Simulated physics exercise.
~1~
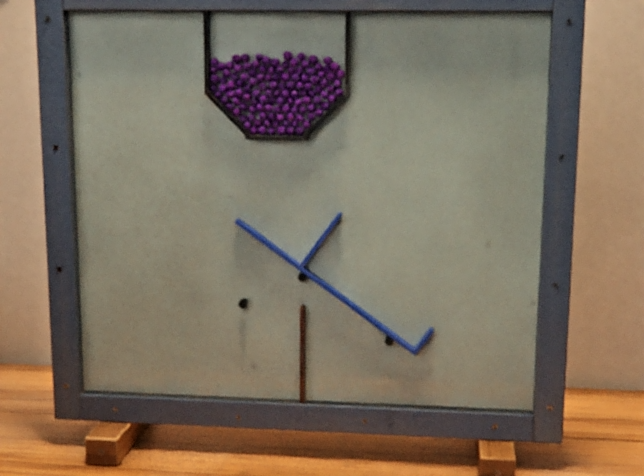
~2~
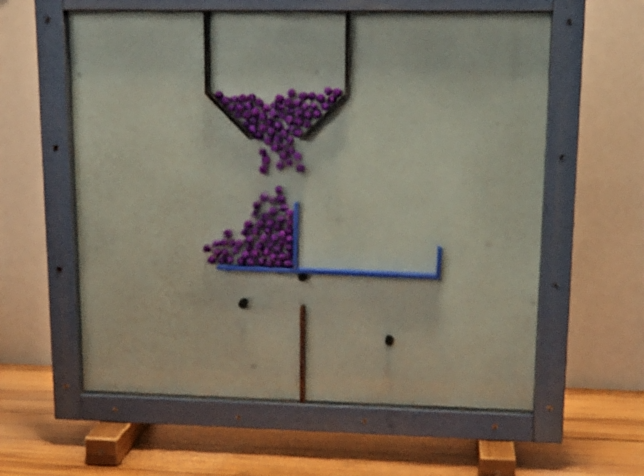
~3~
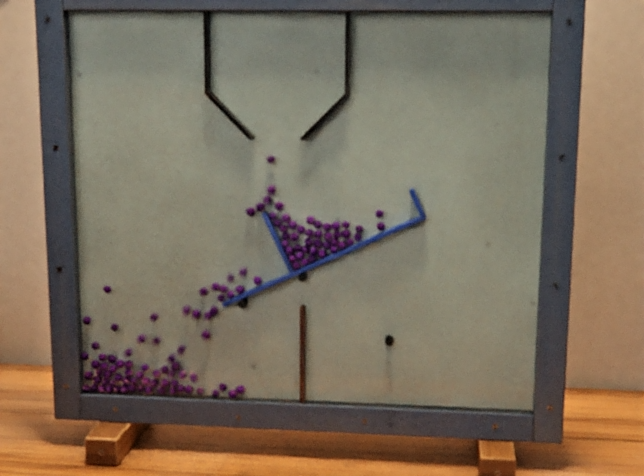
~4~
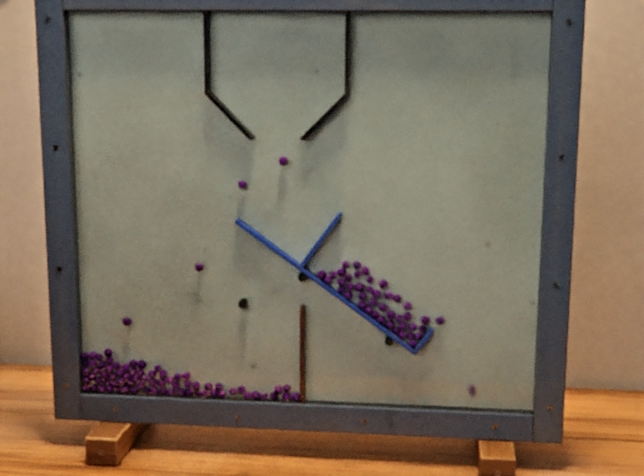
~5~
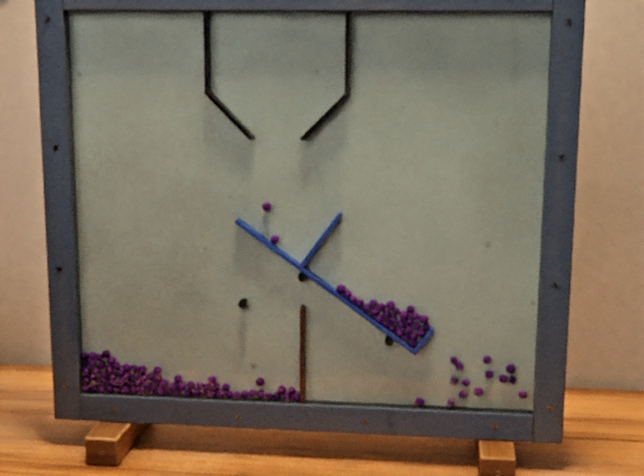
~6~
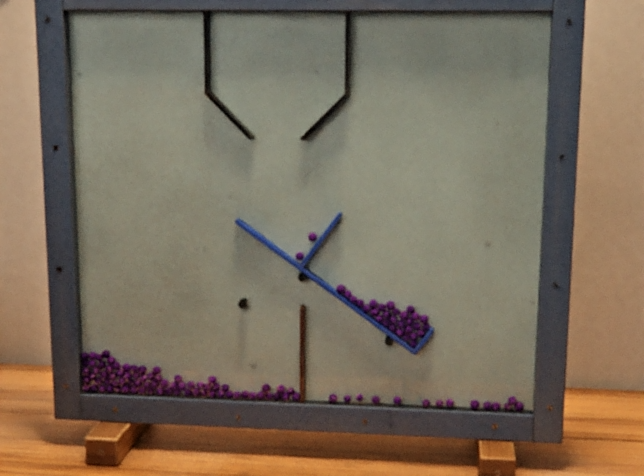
At the start, purple beads fill a hopper above a blue tray that tilts down to the right, with two bins below split by a thin divider. The beads pour out and pile up on the tray's left side as it swings level. The tray then tips down to the left, spilling many beads into the left bin while others gather right of its upright fin. Next it rocks back to the right, and a few beads fly off into the right bin. At the end, most beads lie in the left bin, some rest in the tray's lowered right end, and a few are scattered across the right bin.
